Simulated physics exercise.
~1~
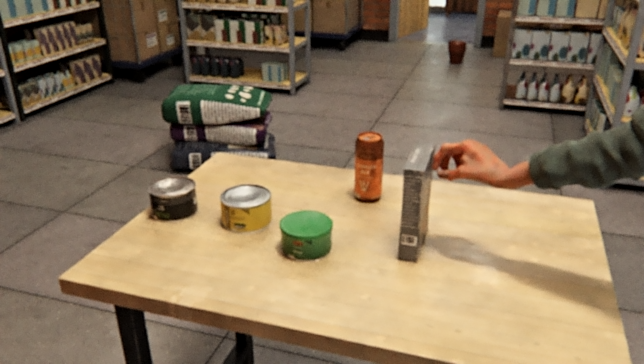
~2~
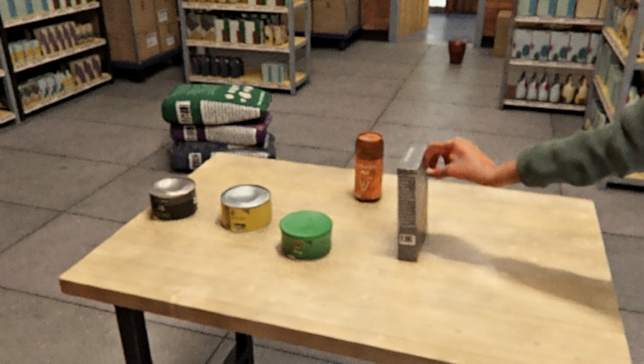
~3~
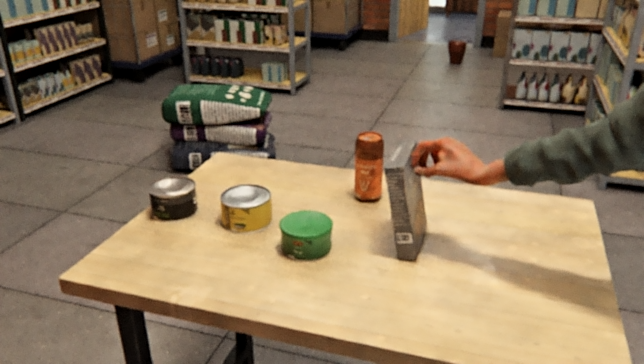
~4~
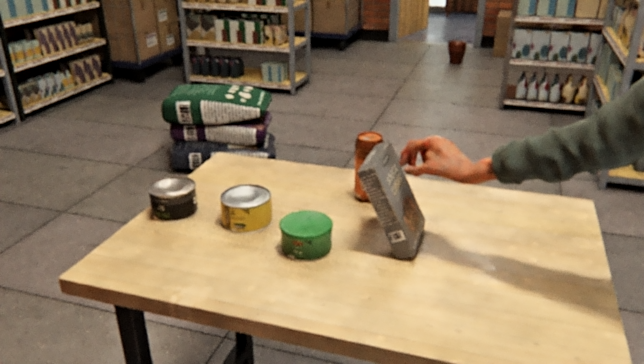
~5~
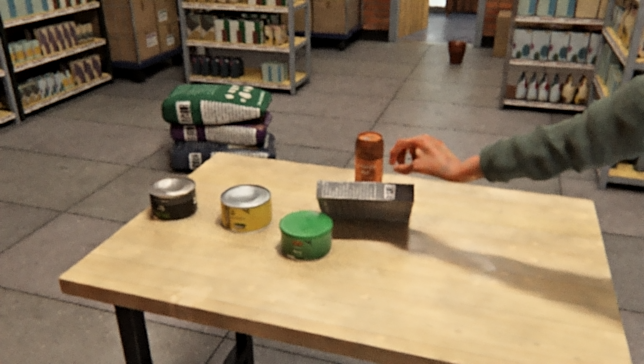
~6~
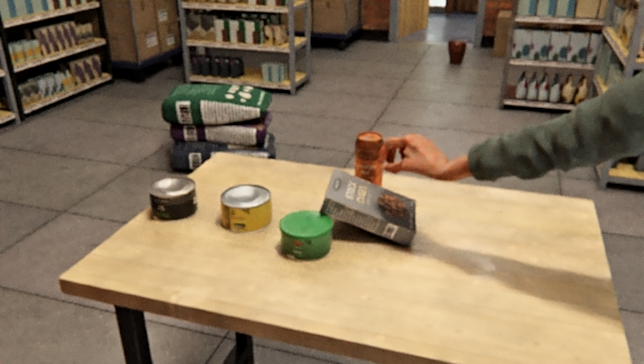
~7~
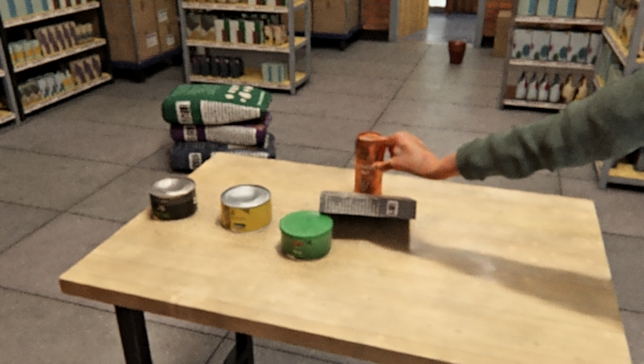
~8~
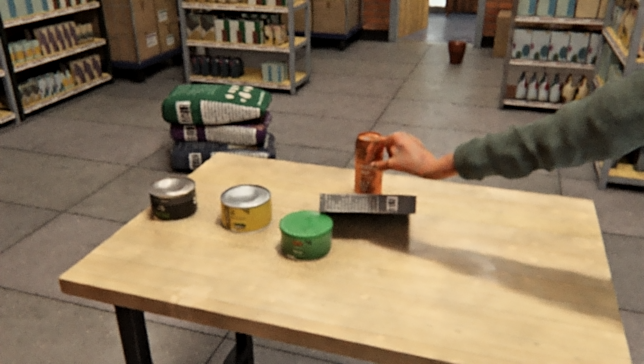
On a wooden table in a shop aisle, a hand pushed an upright grey packet to the left until it tilted and toppled beside the green tub, where it stayed tipped over while the other tubs and the orange can stood in place.
